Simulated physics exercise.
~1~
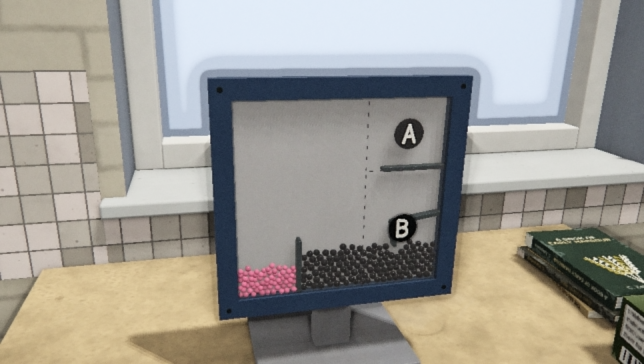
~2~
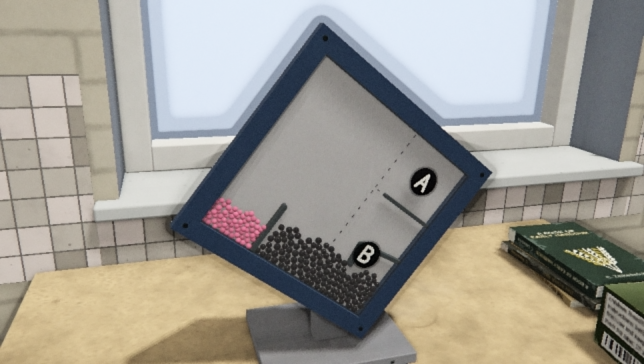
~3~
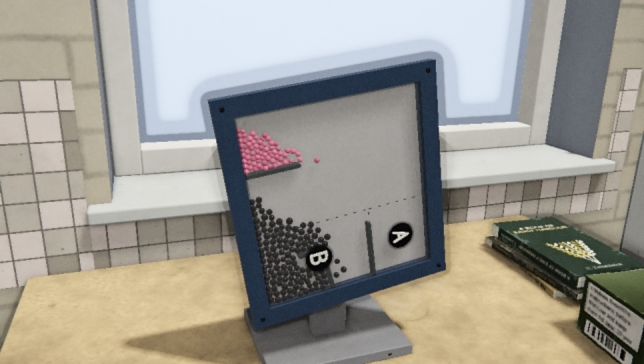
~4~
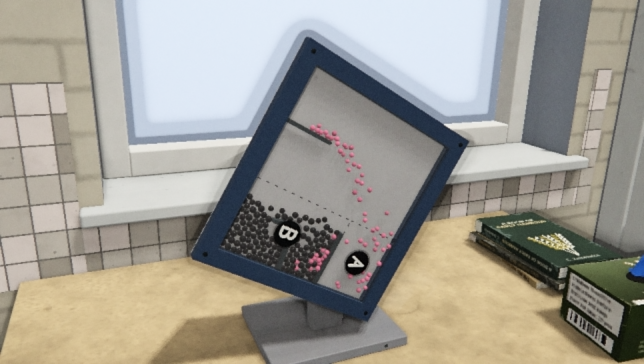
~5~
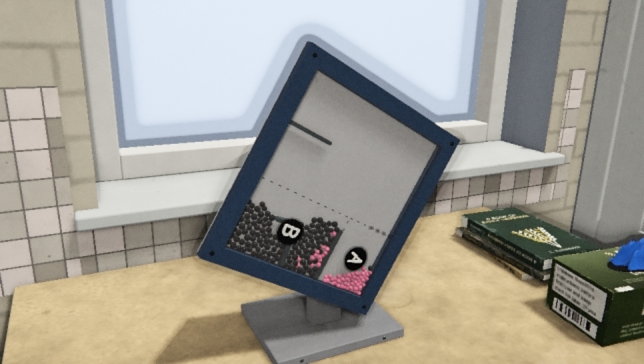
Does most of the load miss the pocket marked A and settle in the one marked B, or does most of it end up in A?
Most of the load misses A and settles in the pocket marked B, which holds the black beads and some pink ones. A smaller but fair share, made up of pink beads, ends up in A.
